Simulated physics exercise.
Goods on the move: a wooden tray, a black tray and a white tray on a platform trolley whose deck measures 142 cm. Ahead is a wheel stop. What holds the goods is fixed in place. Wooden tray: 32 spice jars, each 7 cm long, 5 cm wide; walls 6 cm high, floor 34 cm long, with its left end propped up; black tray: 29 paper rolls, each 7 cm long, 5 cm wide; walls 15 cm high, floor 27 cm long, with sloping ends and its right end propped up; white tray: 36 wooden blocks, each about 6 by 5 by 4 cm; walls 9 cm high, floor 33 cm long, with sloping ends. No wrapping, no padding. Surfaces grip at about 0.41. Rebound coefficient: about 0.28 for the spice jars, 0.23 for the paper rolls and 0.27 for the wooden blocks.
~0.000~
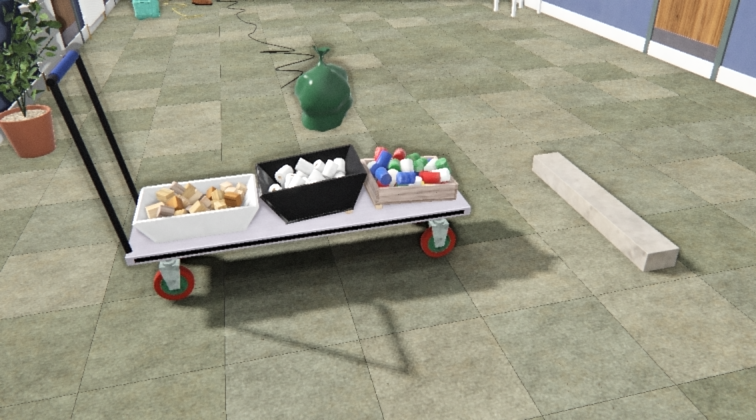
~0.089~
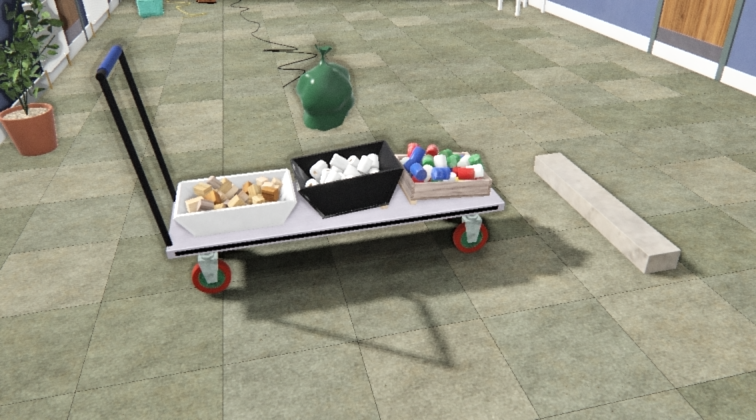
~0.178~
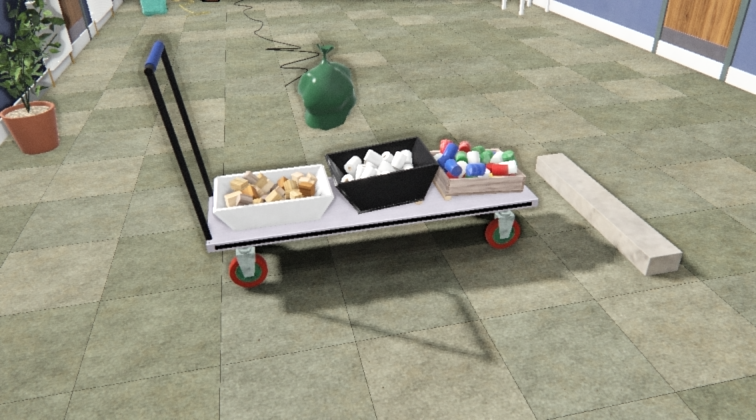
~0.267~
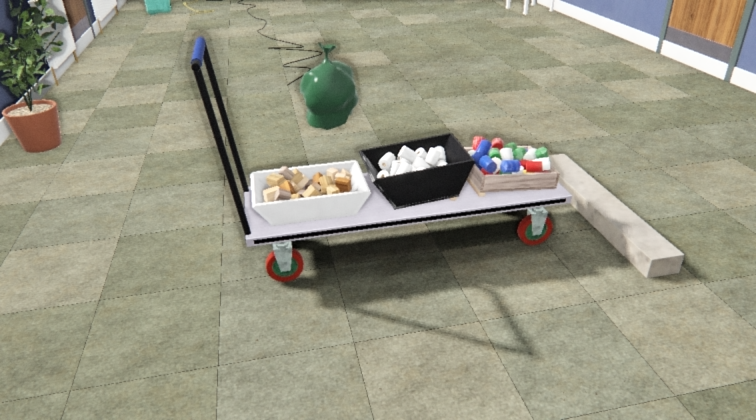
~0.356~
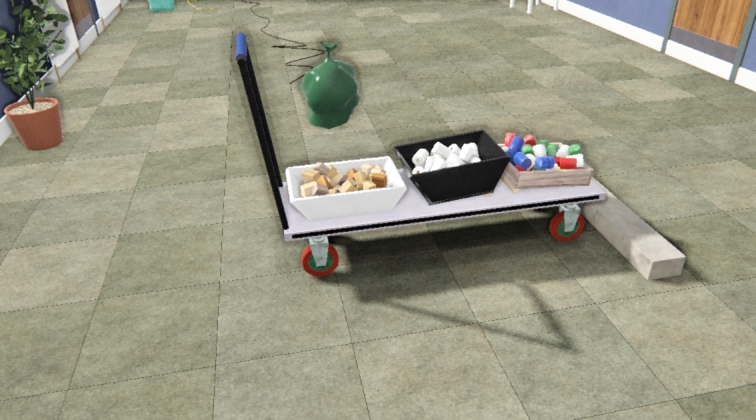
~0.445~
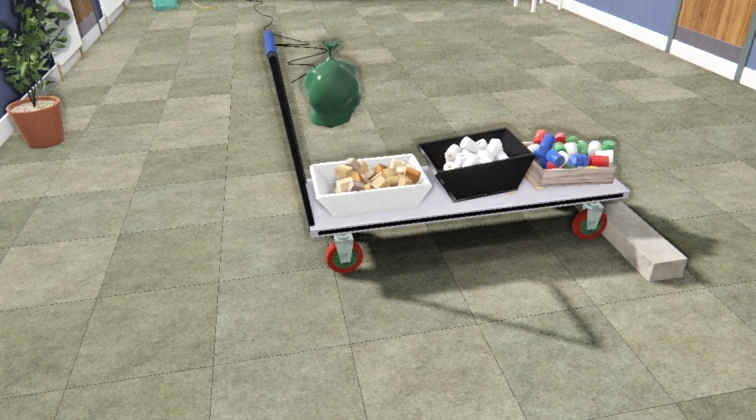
A flat trolley with a blue-topped handle and red wheels stands on a greenish tiled floor, seen from slightly above and to one side. It carries a white tray of wooden blocks, a black tray of white rolls and a wooden tray of colourful jars, with a green sack behind and a pale beam at right. The trolley rolls rightward up to the beam as the camera shifts slightly.
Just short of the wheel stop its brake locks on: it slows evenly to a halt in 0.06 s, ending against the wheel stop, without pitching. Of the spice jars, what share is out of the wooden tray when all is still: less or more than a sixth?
Over a sixth of the spice jars leave the wooden tray.
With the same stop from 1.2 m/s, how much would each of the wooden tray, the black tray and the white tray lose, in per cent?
Then wooden tray 20, black tray 0, white tray 0 per cent.
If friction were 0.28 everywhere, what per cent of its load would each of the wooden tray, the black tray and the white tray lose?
In that case wooden tray 30, black tray 0, white tray 10 per cent.
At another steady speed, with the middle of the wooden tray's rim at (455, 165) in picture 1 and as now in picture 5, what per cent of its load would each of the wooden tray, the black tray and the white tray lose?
In that case wooden tray 10, black tray 0, white tray 0 per cent.
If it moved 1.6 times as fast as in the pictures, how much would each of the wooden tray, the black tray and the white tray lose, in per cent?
In that case wooden tray 40, black tray 10, white tray 20 per cent.
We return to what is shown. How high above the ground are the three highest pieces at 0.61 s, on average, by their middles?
Roughly 44 cm.
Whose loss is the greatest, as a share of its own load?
The wooden tray.
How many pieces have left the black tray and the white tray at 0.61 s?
Out by then, roughly: Black tray 0, white tray 0.
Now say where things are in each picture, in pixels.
In the first frame (places track the rim corner closest to us here; the camera moves round a little), wooden tray (379, 188); black tray (262, 194); 74 cm to go; all still inside.
The second frame shows wooden tray (415, 184); black tray (300, 189); 58 cm to go.
The third frame shows wooden tray (450, 179); black tray (338, 184); 42 cm to go.
The fourth frame shows wooden tray (485, 176); black tray (375, 179); 27 cm to go.
The fifth frame shows wooden tray (520, 172); black tray (411, 175); 11 cm to go.
The sixth frame shows wooden tray (544, 170); black tray (437, 172); stopping; 1 out, the lowest jar at (608, 150).
After 0.49 s, the wooden tray is down by 3 of 32, the black tray has all 29 and the white tray has all 36.
After 0.61 s, the wooden tray is down by 7 of 32, the black tray has all 29 and the white tray has all 36.
After 0.84 s, the wooden tray is down by 9 of 32, the black tray has all 29 and the white tray has all 36.
Outcome (at 1.34 s), the wooden tray is down by 9 of 32, the black tray has all 29 and the white tray has all 36. Asked share, 9 of 32, 28 per cent.
